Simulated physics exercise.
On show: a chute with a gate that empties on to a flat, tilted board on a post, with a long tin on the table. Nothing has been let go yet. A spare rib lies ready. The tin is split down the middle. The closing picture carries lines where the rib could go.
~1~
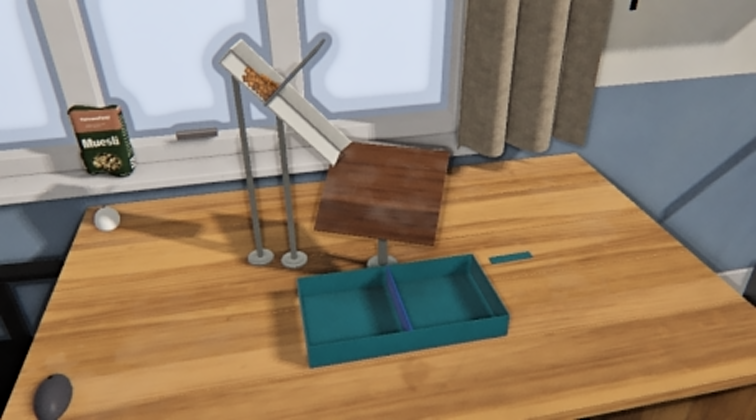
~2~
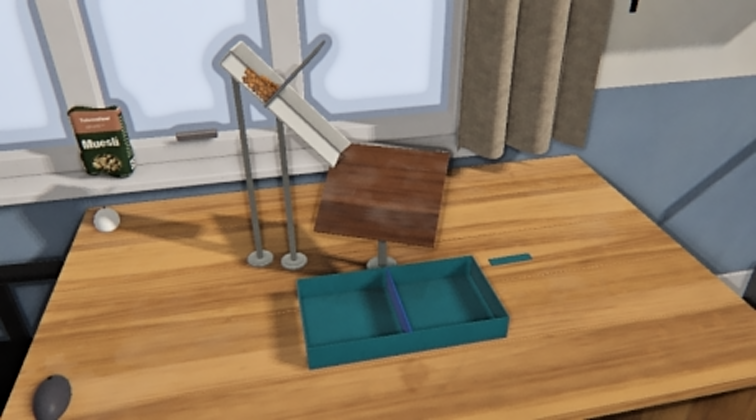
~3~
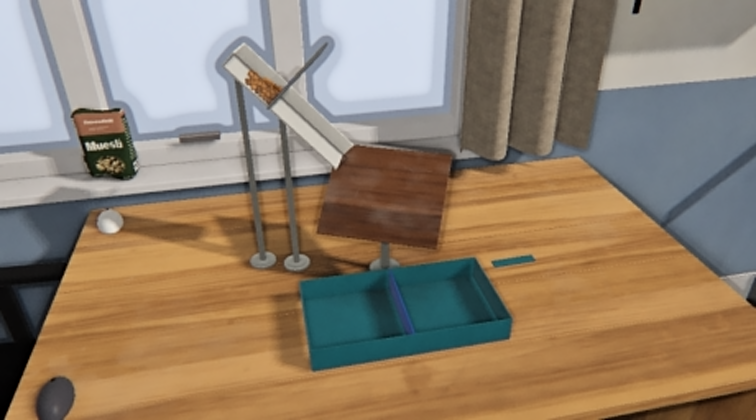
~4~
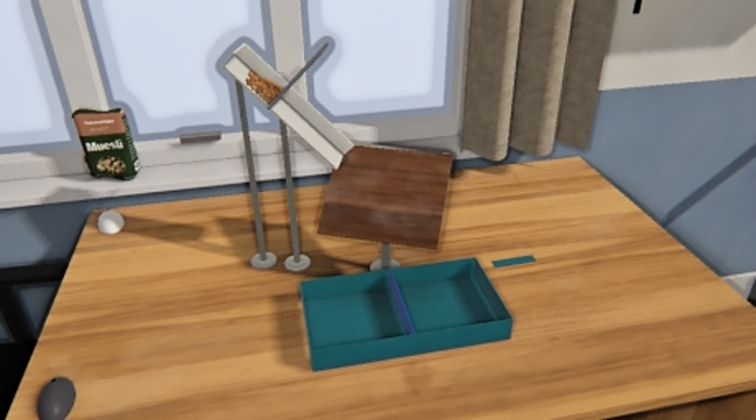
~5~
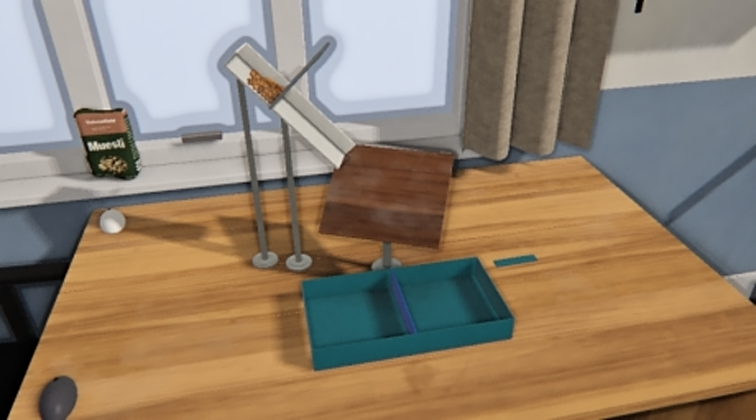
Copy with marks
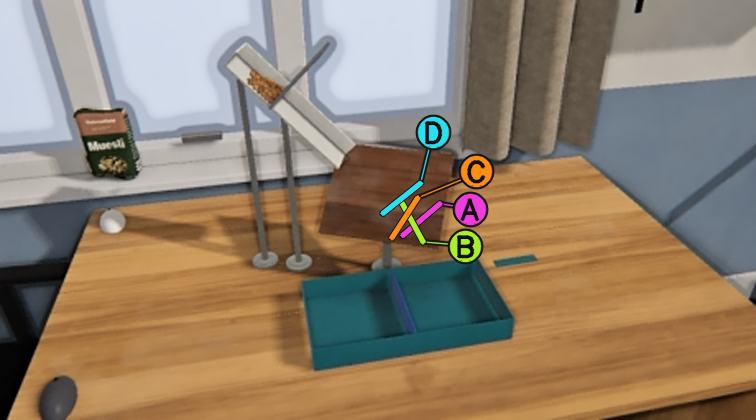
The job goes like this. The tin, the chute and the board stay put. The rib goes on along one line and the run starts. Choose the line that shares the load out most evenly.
B is best.
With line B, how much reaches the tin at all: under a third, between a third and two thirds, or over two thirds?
Over two thirds.
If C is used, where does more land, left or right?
More lands on the left.
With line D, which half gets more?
Left.
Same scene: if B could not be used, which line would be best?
Here it is line A.
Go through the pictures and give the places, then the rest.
Load behind the gate at (264, 87), roasted chickpeas; lip of the chute at (336, 159), sloping fairly steeply, in the first picture.
Middle of the board at (382, 192), tilted fairly steeply; middle of its low edge at (372, 239); of its high edge at (391, 147), in the second picture.
Front corners of the tin at (311, 351) and (512, 319); front end of its middle wall at (415, 334), in the third picture.
Middle of the load at (267, 91); lip at (340, 163), in the fourth picture.
Middle of the load at (269, 90); lip at (341, 162), in the fifth picture.
On the marked copy, line A from (440, 203) to (402, 235); line B from (401, 201) to (423, 241); line C from (417, 197) to (391, 237); line D from (420, 183) to (382, 213).
For line A, of what is caught, most in the left half, a small part in the right.
For line B, of what is caught, about half in the left half, about half in the right.
For line C, of what is caught, nearly all in the left half, a stray few in the right.
For line D, of what is caught, nearly all in the left half, a stray few in the right.
